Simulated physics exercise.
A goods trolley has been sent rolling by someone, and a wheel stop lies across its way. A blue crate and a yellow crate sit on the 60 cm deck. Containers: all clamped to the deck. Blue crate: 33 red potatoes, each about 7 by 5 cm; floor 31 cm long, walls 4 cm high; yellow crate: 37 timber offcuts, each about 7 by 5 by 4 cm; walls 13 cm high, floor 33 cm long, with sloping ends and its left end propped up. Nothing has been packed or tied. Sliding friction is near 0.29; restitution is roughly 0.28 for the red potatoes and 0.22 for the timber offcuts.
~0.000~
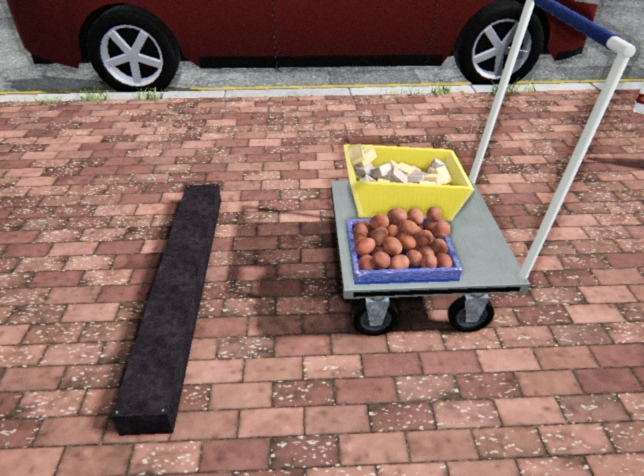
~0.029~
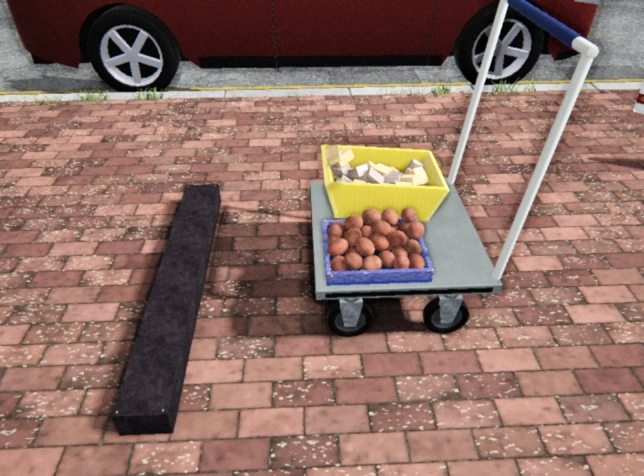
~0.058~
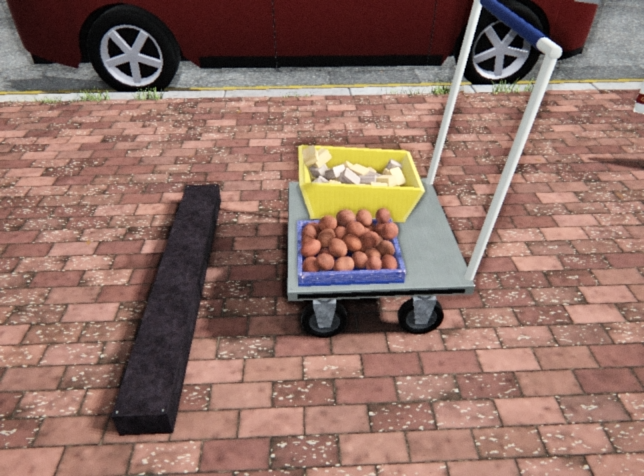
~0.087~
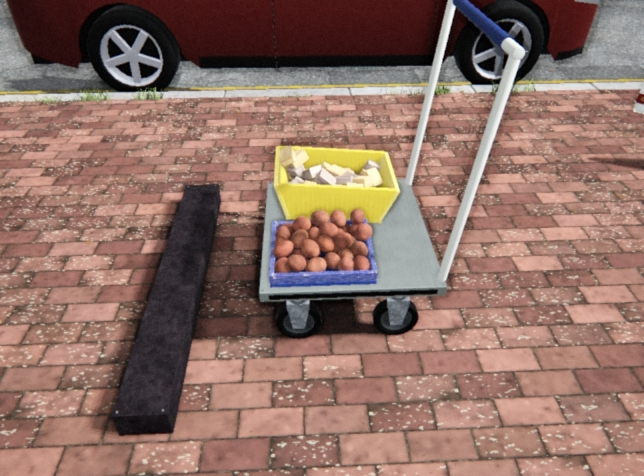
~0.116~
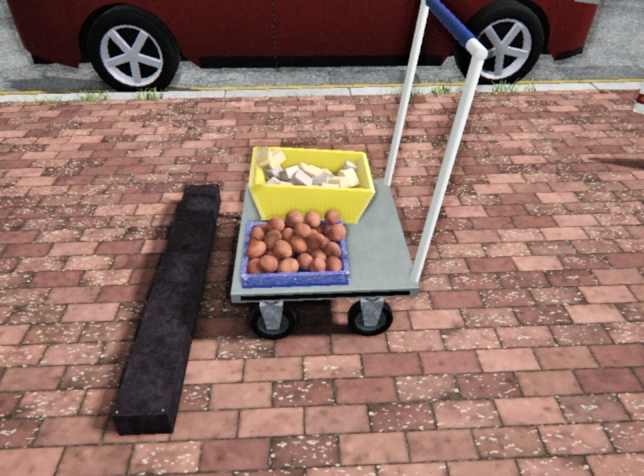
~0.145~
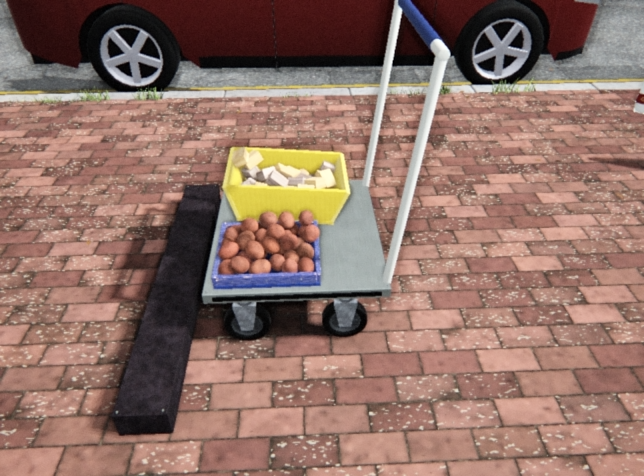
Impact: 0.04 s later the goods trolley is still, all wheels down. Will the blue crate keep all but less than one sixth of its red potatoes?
No - looks like it passes a sixth.
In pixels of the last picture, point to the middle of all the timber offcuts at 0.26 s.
Close to (237, 186).
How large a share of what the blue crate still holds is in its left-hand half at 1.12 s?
About 50%.
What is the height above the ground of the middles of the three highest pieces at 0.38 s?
Mean height: Some 60 cm.
After 0.16 s, impact.
After 0.26 s, 4 of 33 out of the blue crate and 0 of 37 out of the yellow crate.
After 0.38 s, 10 of 33 out of the blue crate and 2 of 37 out of the yellow crate.
After 0.61 s, 12 of 33 out of the blue crate and 2 of 37 out of the yellow crate.
When it is over (at 1.12 s), 12 of 33 out of the blue crate and 3 of 37 out of the yellow crate. Asked share, 12 of 33, 36 per cent.
